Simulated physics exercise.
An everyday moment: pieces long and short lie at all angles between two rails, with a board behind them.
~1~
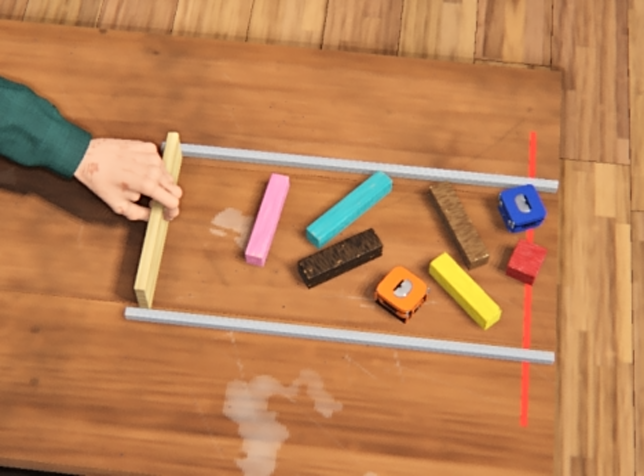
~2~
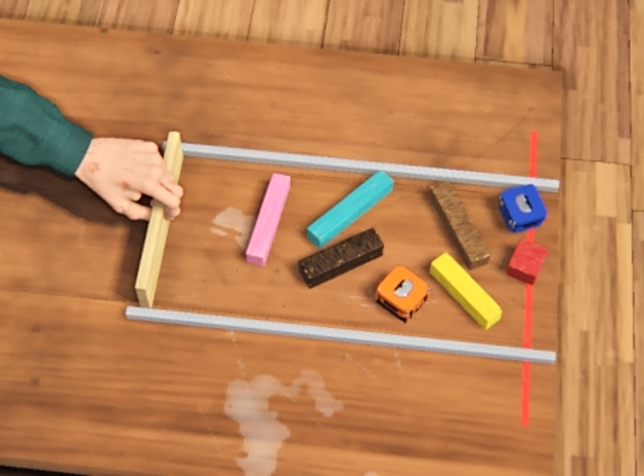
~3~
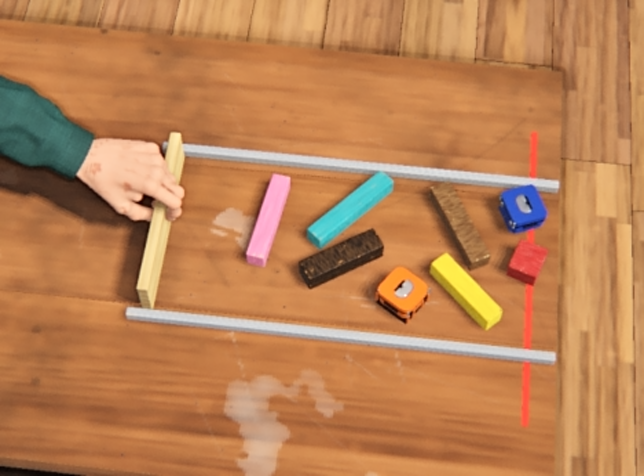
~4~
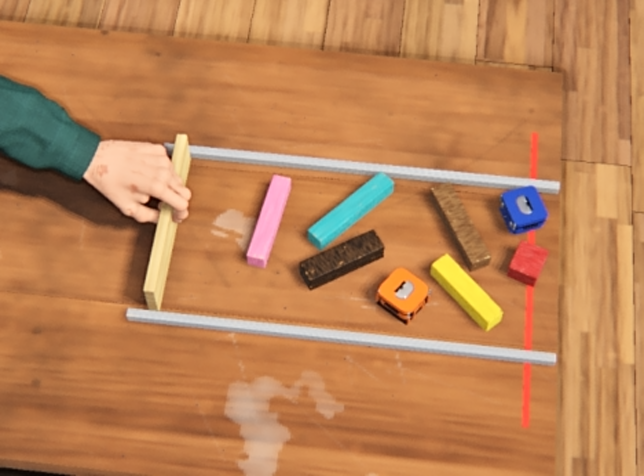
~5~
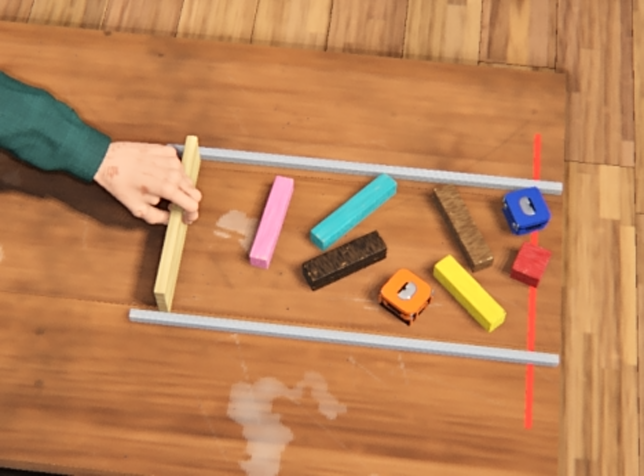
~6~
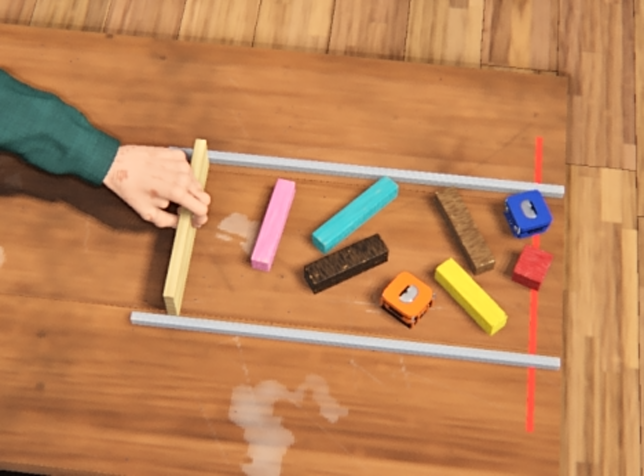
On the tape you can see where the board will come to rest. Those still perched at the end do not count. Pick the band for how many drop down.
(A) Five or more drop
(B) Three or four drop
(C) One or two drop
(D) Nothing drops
Answer: A.
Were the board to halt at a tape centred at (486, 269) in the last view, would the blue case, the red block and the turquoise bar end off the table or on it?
The blue case topples off, the red block topples off, and the turquoise bar stays put.
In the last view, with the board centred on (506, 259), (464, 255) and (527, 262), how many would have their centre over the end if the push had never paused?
4; 1; 6.
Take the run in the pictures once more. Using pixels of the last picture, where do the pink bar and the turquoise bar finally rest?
First (545, 252), then (565, 237).
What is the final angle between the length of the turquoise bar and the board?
About 0 degrees.
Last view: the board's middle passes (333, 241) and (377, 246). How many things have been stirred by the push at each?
That gives 3 for the first and 5 for the second.
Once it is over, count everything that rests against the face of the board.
Number: 1.
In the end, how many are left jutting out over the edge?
1.
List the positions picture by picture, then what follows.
In the first frame, red block (526, 262); blue case (522, 210); yellow bar (465, 291); board (159, 219); tape (529, 269).
In the second frame, blue case (523, 210); turquoise bar (351, 209).
In the third frame, yellow bar (466, 291); black bar (342, 259).
In the fourth frame, red block (528, 263); pink bar (269, 221).
In the fifth frame, blue case (526, 212); brown bar (463, 227).
In the sixth frame, red block (532, 268); blue case (528, 215); yellow bar (471, 296); board (188, 226); tape (535, 274).
A little later, none off yet; red block at rest near (532, 268); blue case at rest near (528, 215); yellow bar at rest near (471, 296).
Next, none off yet; red block at rest near (532, 268); blue case at rest near (528, 215); yellow bar shifted a little near (483, 305).
Later still, one off so far; red block dropping near (575, 358); blue case shifted about its own width near (570, 212); yellow bar shifted about its own width near (560, 328).
When it is over, the number that fall off is five or more; down, black bar, orange case, brown bar, yellow bar, blue case and red block.
